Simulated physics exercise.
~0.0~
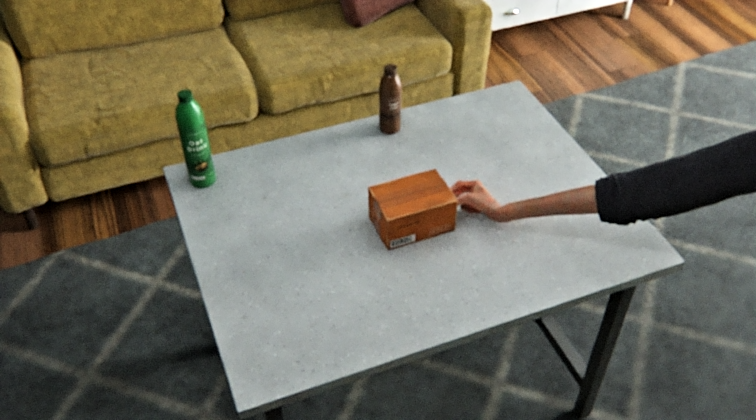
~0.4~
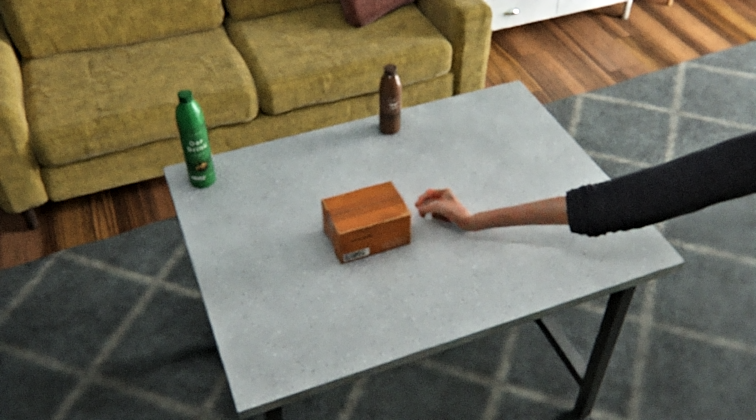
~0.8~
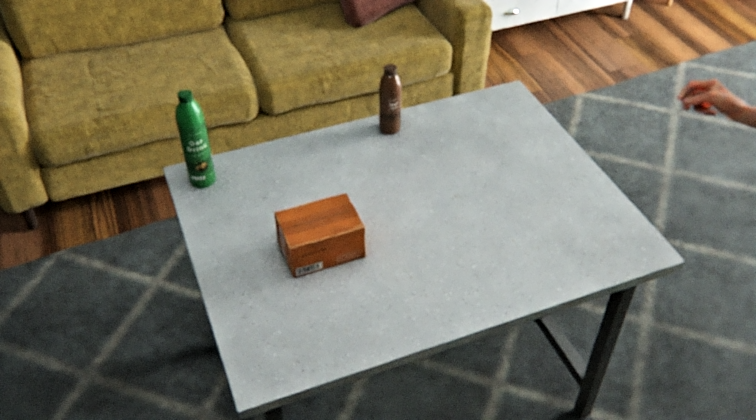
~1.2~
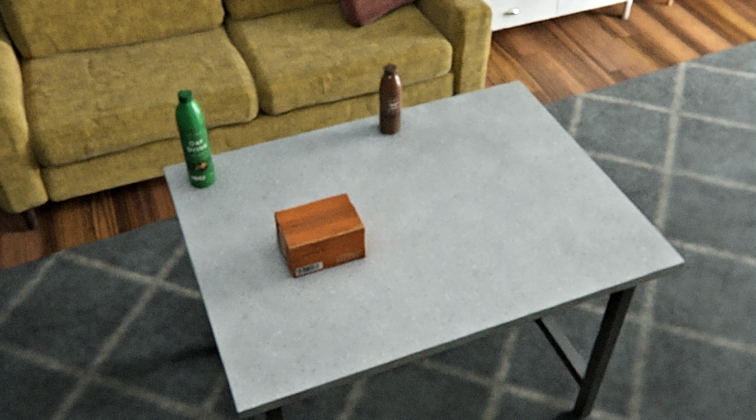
Orange box sliding left across a grey table from a hand that withdraws, stopping on the tabletop near two still bottles.
